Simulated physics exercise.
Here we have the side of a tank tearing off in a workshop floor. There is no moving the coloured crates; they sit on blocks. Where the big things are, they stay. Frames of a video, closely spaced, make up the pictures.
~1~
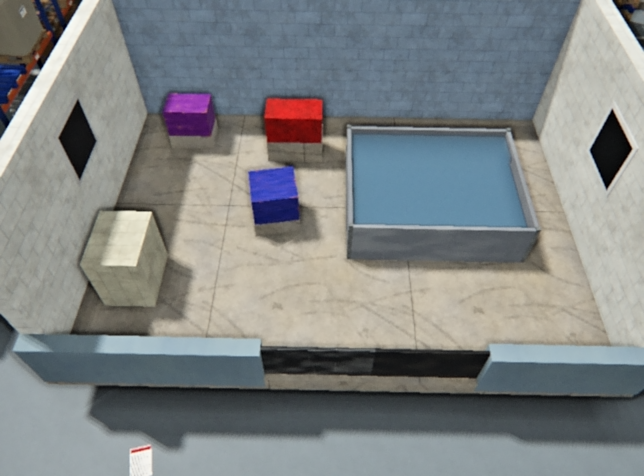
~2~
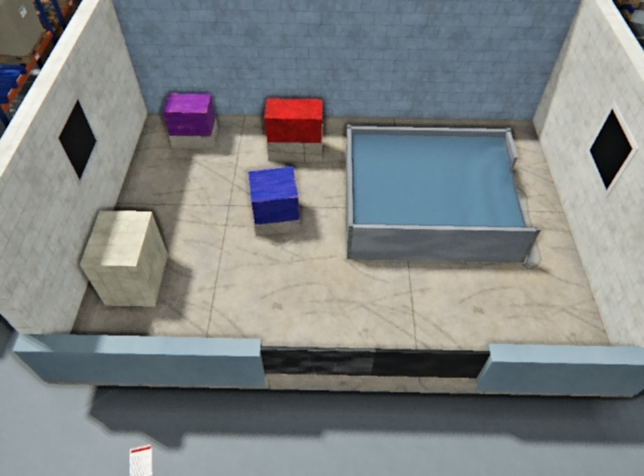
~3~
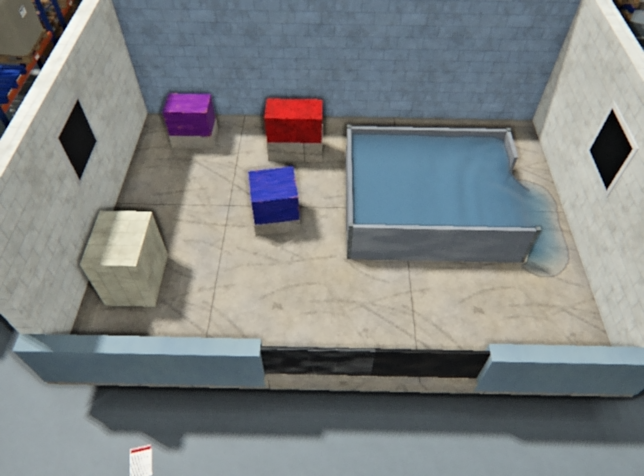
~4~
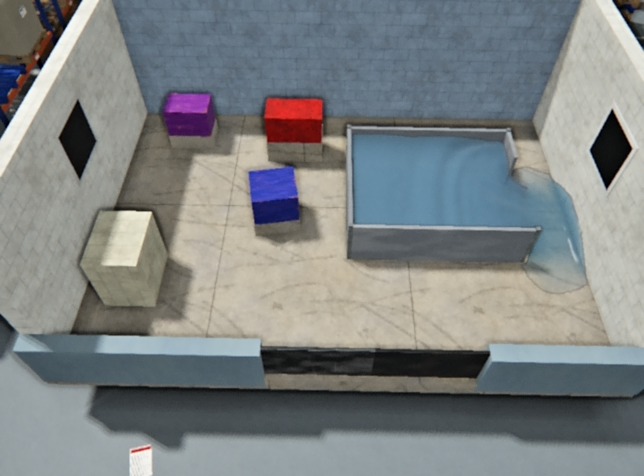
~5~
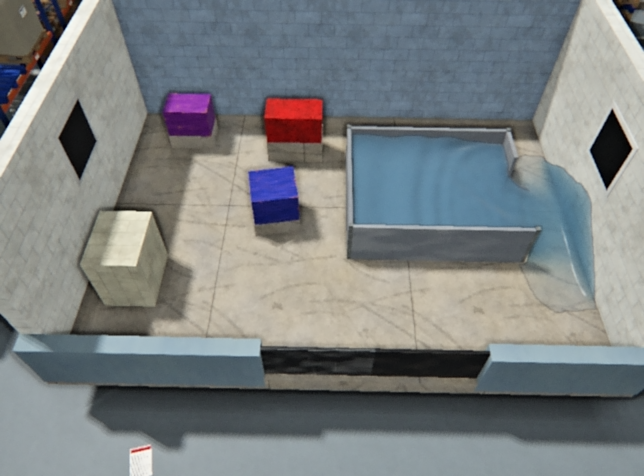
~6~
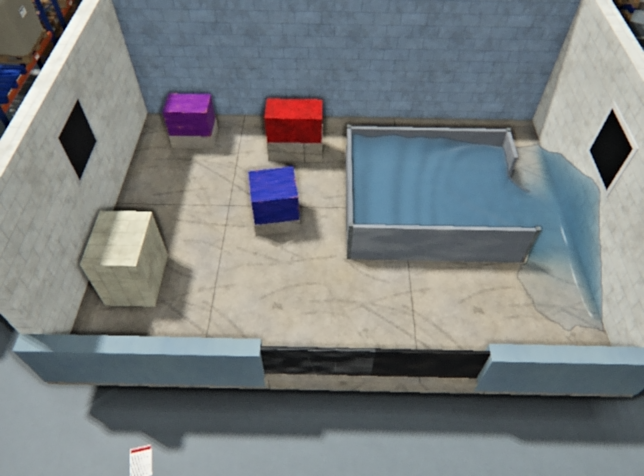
In a walled workshop area with purple, red and blue crates on blocks, the right side of an open tank of still water gives way, and water pours through the gap, spreading across the floor along the right wall.
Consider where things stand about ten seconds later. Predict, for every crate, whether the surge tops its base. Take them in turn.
One by one: The purple crate is going to stay free of water, the blue crate is going to stay free of water, the red crate is going to stay free of water.
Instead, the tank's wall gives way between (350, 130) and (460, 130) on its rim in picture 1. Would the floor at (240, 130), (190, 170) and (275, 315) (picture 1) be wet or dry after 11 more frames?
Read off point by point, the answer is soaking, soaking, not soaked.
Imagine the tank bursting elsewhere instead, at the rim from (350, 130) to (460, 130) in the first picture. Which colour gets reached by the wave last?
The blue-painted one, by my reading.
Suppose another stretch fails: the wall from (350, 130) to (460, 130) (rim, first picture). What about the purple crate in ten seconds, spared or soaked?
Looking at the purple, it is hit.
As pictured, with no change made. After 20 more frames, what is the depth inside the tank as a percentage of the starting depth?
My reading is 42 %.
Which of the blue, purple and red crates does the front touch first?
The one in red, I say.
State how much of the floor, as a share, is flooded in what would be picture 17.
About 30 in a hundred.
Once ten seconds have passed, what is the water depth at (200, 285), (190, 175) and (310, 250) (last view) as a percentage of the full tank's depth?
Taking the places in turn, I get roughly 20, 20 and 12 percent.
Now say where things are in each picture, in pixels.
In the first picture, still water in the open tank at (435, 178).
In the second picture, water pours out at (515, 212) and has run to a hidden place.
In the third picture, the front is at (540, 189), out from the gap at (514, 215).
In the fourth picture, water pours out at (513, 215) and has run to (585, 280).
In the fifth picture, the front is at (543, 159), out from the gap at (513, 216).
In the sixth picture, the front is at (539, 146), out from the gap at (513, 216).
A moment on, water covers 15 % of the floor; the purple crate not reached, the blue crate not reached, the red crate not reached.
Next, water covers 30 % of the floor; the purple crate not reached, the blue crate not reached, the red crate not reached.
Then, water covers 70 % of the floor; the purple crate water round its plinth, the blue crate water round its plinth, the red crate water round its plinth.
Later, water covers 95 % of the floor; the purple crate water round its plinth, the blue crate water round its plinth, the red crate water round its plinth.
In the end, water covers 100 % of the floor; the purple crate stayed above the water, the blue crate stayed above the water, the red crate stayed above the water.
